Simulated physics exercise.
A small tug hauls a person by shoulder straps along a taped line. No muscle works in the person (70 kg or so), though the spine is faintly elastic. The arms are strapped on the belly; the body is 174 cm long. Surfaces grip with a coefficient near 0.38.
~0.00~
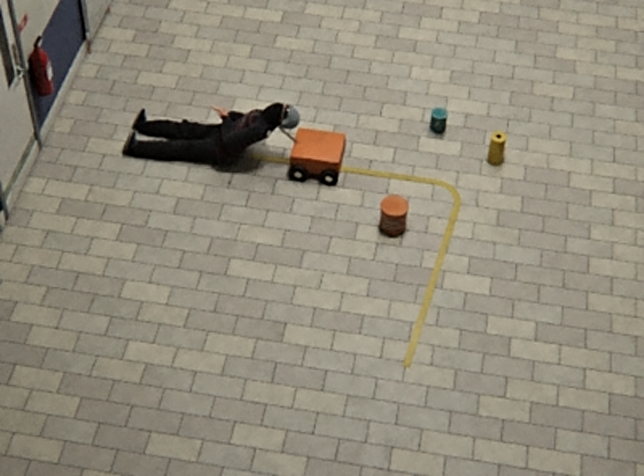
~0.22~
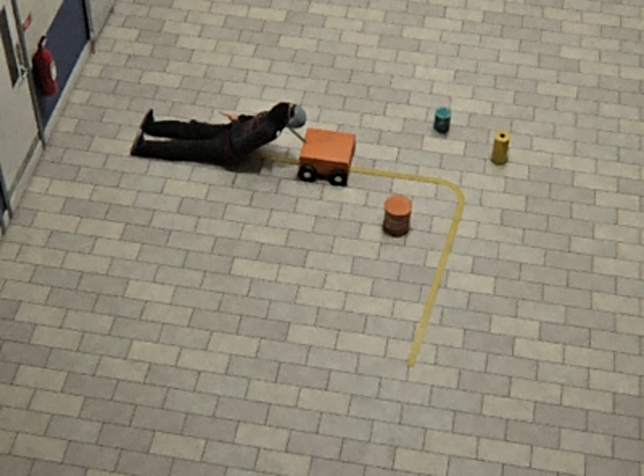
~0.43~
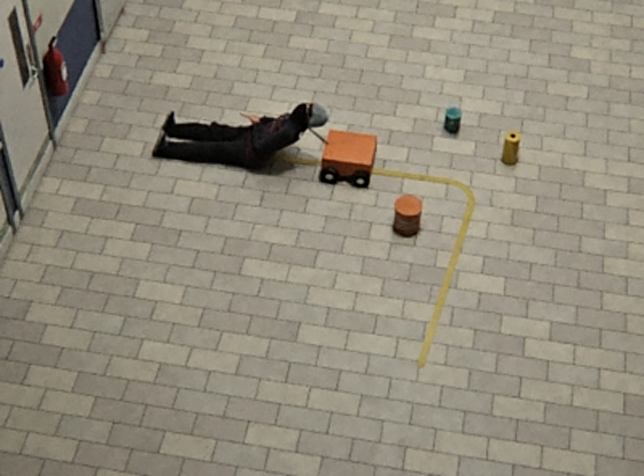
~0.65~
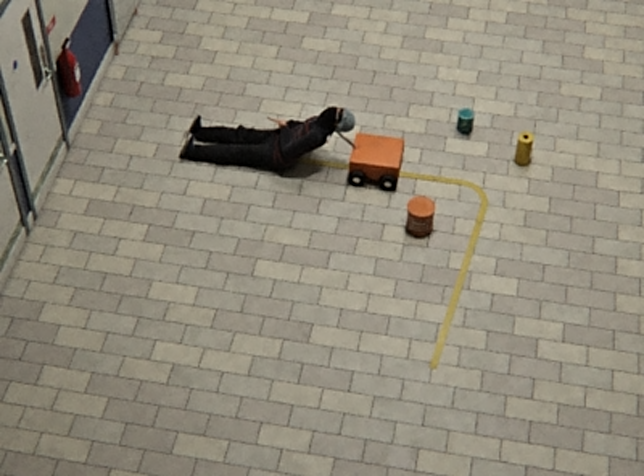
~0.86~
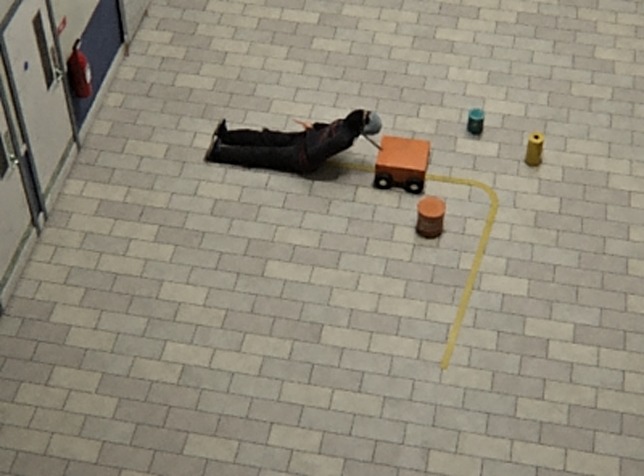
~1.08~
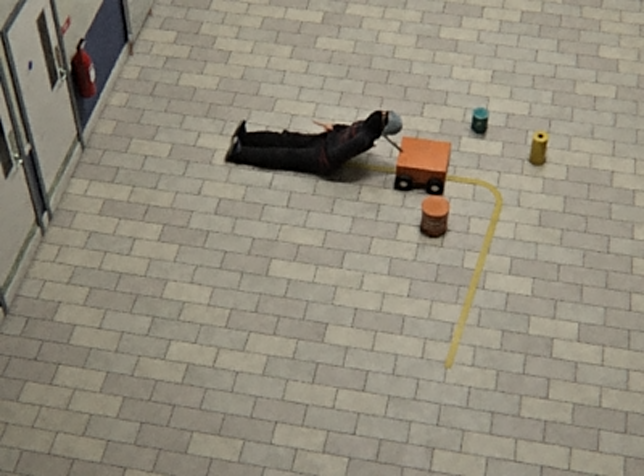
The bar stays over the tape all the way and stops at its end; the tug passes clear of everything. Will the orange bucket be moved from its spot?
This time the orange bucket moves.
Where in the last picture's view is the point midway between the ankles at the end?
Around (463, 246).
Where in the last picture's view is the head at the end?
Around (445, 331).
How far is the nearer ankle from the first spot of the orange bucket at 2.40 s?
About 110 cm.
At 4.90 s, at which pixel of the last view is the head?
Around (459, 284).
After 2.40 s the orange bucket is where it stood, near (435, 216) in the last picture's view; the teal can where it stood; the nearer ankle is 108 cm from that spot.
After 3.30 s the orange bucket is where it stood, near (435, 216) in the last picture's view; the nearer ankle is 79 cm from that spot.
After 4.10 s the orange bucket is where it stood, near (435, 216) in the last picture's view; the nearer ankle is 58 cm from that spot.
After 4.90 s the orange bucket is 13 cm from where it stood, near (425, 225) in the last picture's view; the teal can where it stood; the nearer ankle is 21 cm from that spot.
After 5.8 s, orange bucket gets knocked; teal can stays put; yellow post stays put.
